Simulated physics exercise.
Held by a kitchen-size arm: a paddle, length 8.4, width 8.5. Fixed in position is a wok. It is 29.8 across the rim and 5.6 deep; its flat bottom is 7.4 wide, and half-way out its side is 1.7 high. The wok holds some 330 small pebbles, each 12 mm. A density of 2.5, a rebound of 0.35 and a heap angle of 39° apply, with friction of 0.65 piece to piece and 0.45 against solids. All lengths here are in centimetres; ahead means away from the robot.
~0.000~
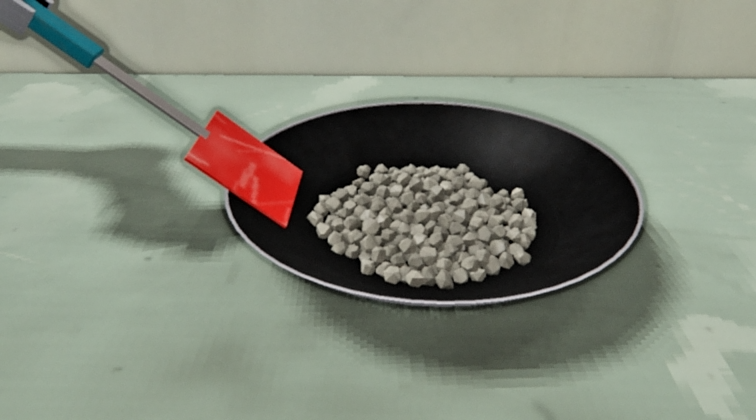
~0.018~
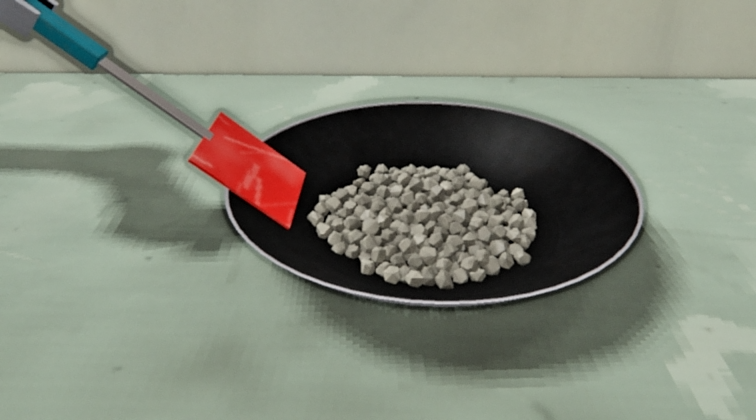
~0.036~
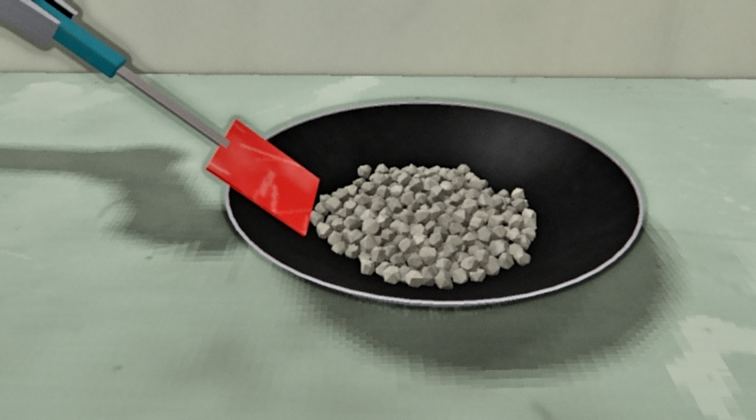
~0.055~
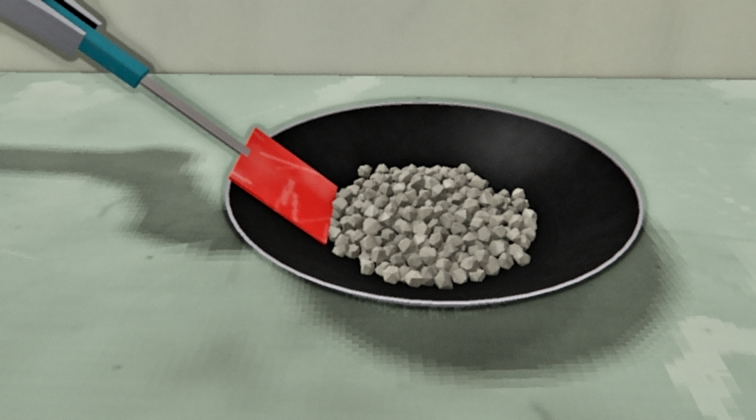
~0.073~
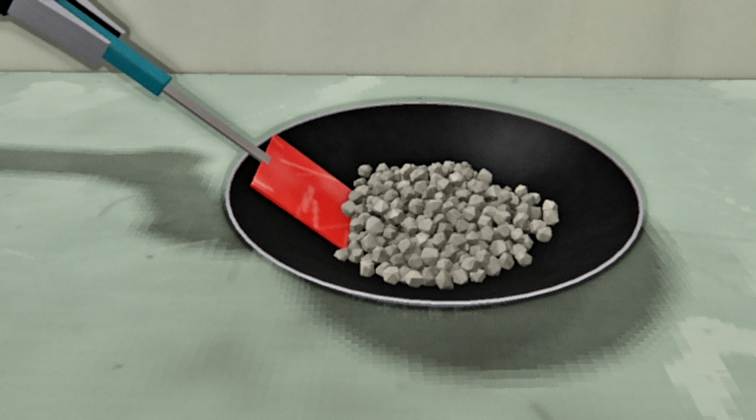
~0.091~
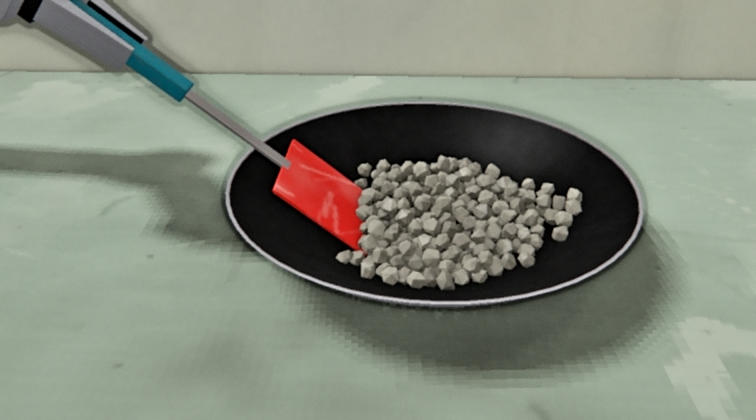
The video shows a robotic arm lowering a red paddle into a black wok of small grey pebbles, moving it rightward from the left rim into the pile and pushing the pebbles a short way right, some spreading loosely.
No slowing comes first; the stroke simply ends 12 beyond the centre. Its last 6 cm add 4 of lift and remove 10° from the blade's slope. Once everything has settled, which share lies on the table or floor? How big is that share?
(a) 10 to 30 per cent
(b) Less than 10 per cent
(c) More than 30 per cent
Option c: More than 30 per cent.
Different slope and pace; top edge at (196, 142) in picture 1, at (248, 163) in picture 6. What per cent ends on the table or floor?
About 35 per cent.
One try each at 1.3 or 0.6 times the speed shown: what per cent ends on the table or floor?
Some 55 and 35 per cent.
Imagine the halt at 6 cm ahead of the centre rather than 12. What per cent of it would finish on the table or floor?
Then around 5 per cent.
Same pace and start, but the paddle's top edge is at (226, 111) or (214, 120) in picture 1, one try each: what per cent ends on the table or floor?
About 50 and 45 per cent.
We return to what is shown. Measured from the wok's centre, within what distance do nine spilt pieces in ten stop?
The distance is roughly 40 cm.
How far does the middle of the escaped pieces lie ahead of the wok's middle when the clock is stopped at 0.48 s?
I reckon roughly 26 centimetres.
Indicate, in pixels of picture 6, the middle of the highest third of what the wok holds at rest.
I'd say around pixel (541, 208).
After 0.17 s, sloping 40°, highest piece 7 above the table; 327 in the wok.
After 0.24 s, sloping 38°, highest piece 8 above the table; 312 in the wok, 15 on the blade or in flight.
After 0.48 s, sloping 30°, highest piece 9 above the table; 188 in the wok, 111 on the table or floor, 28 on the blade or in flight.
After 1.53 s, sloping 30°, highest piece 5 above the table; 188 in the wok, 139 on the table or floor.
In the end, 188 in the wok, 139 on the table or floor. That is 43 % on the table or floor.
